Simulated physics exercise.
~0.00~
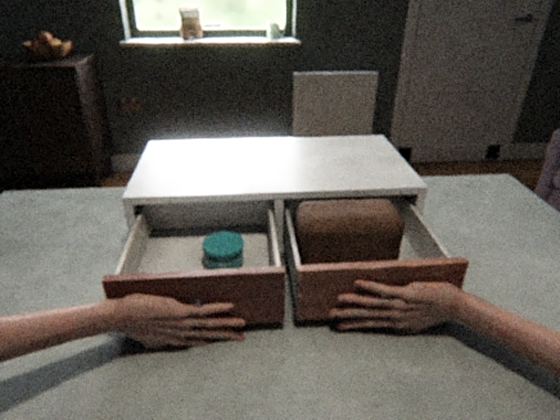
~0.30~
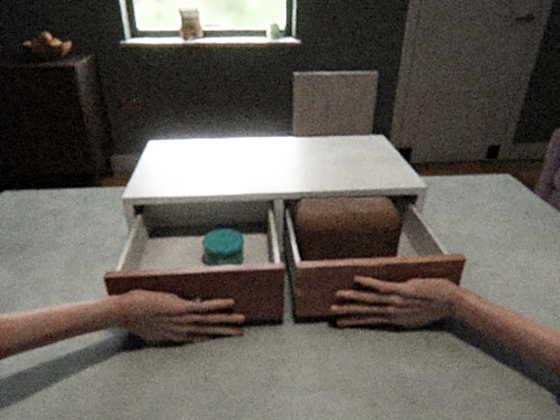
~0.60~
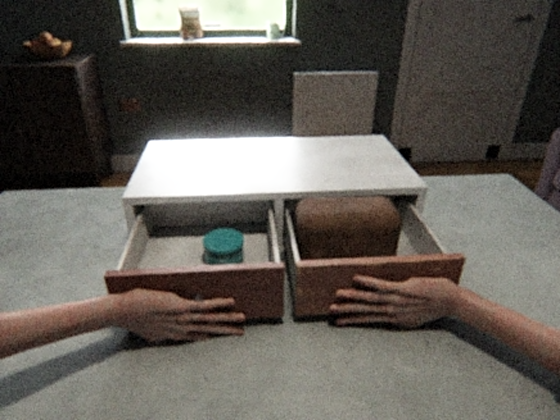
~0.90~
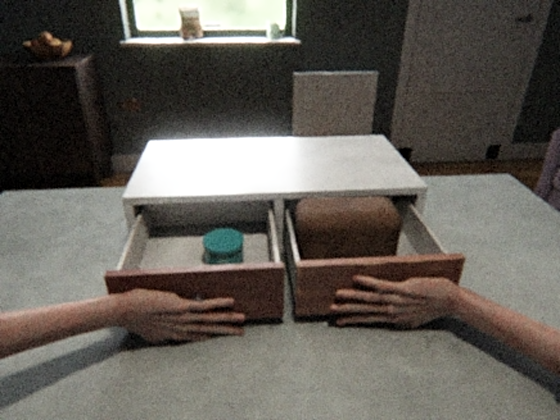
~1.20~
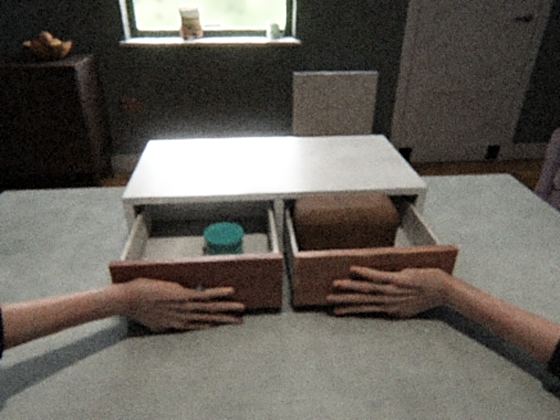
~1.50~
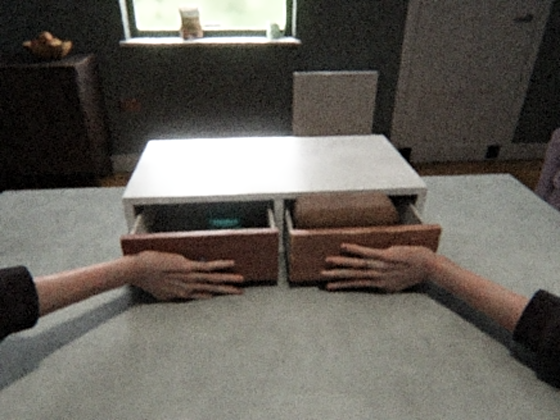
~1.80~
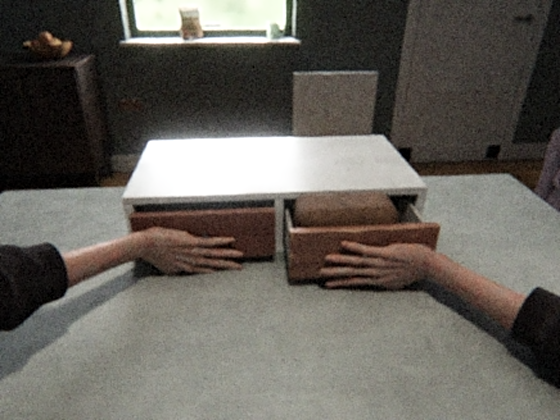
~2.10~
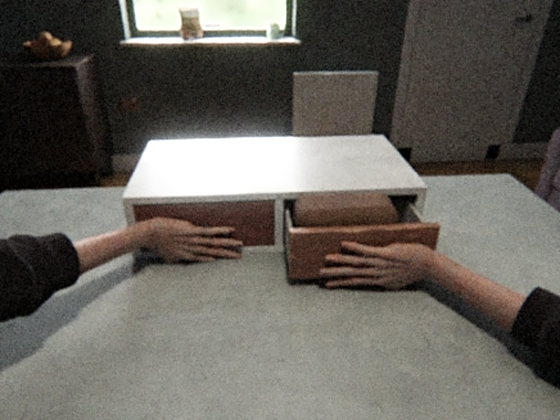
Two drawers holding a turquoise-lidded tin and a brown object being pushed inward by hands, the left closing, the right staying partly open.
